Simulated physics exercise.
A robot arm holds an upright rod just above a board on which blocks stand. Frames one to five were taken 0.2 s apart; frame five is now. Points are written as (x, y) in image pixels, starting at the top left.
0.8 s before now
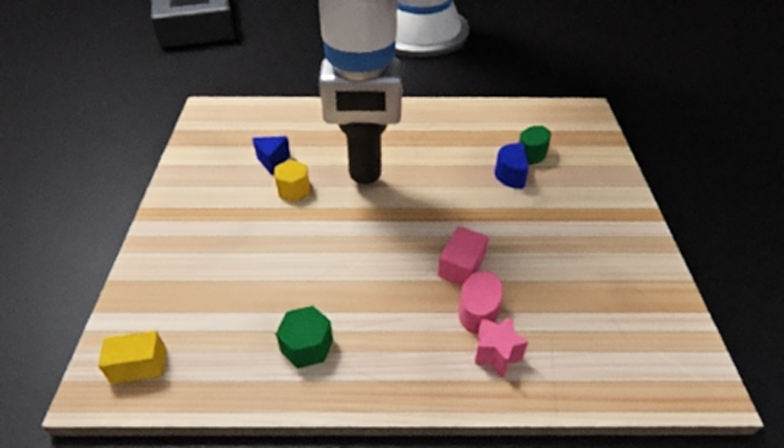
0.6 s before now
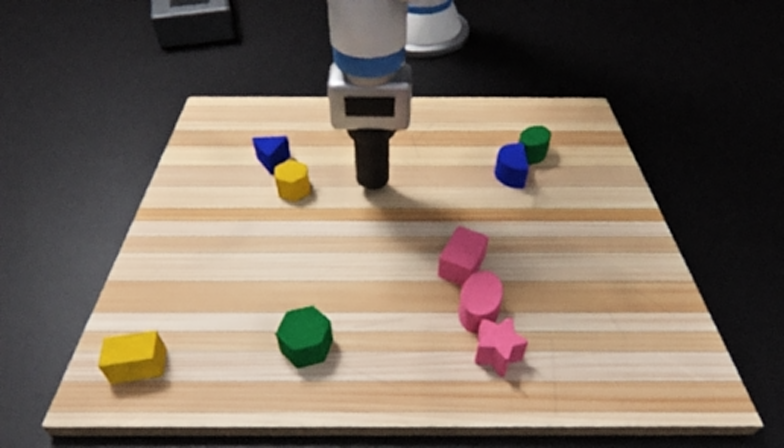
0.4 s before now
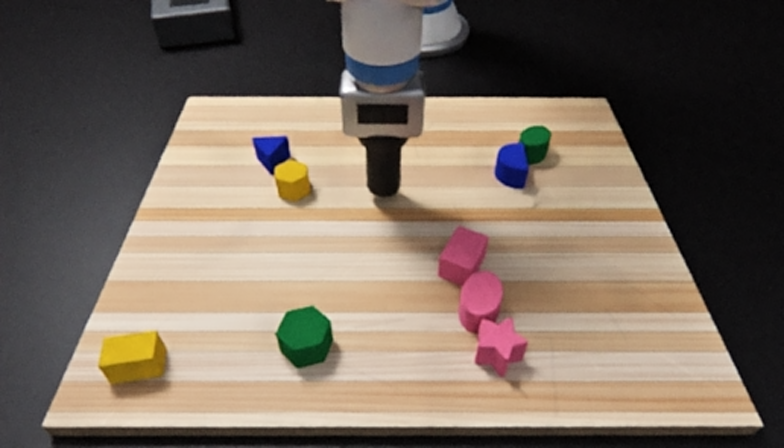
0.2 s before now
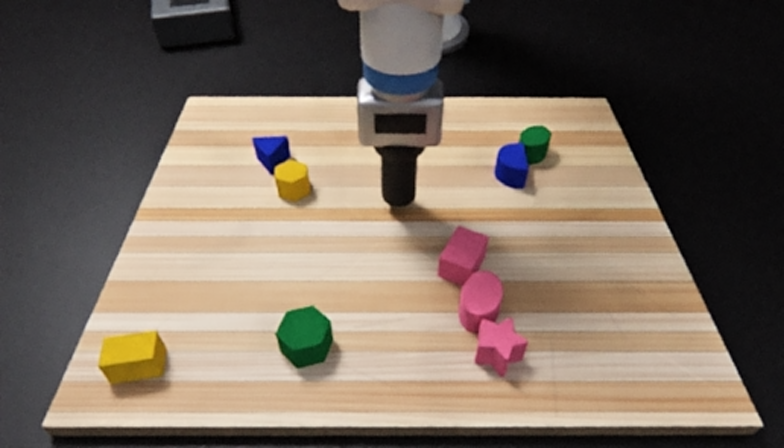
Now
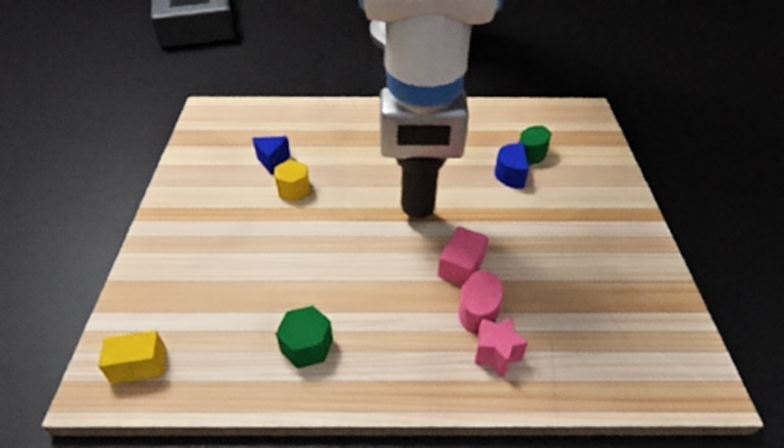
A light, striped wooden board lies on a dark surface, seen from above its front edge by a camera that stays still. Three pink blocks sit right of centre, with blue and green ones at upper right, blue and yellow at upper left, and yellow and green along the lower left. A robot arm moves its upright black rod rightward and toward the viewer, nearing the pink blocks, while every block stays put.
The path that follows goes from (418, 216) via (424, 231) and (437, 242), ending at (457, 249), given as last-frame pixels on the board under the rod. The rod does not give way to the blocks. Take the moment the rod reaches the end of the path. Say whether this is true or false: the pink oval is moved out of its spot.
It is false.
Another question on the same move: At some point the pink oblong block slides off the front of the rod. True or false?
The statement is false.
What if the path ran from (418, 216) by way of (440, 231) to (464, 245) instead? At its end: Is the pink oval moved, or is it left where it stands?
Left in place.
What follows on the original path. Halfway along, rod (430, 229); nothing pushed yet.
At the end, rod (458, 240); pink oblong block (477, 255), turned 35° clockwise; pink oval still.
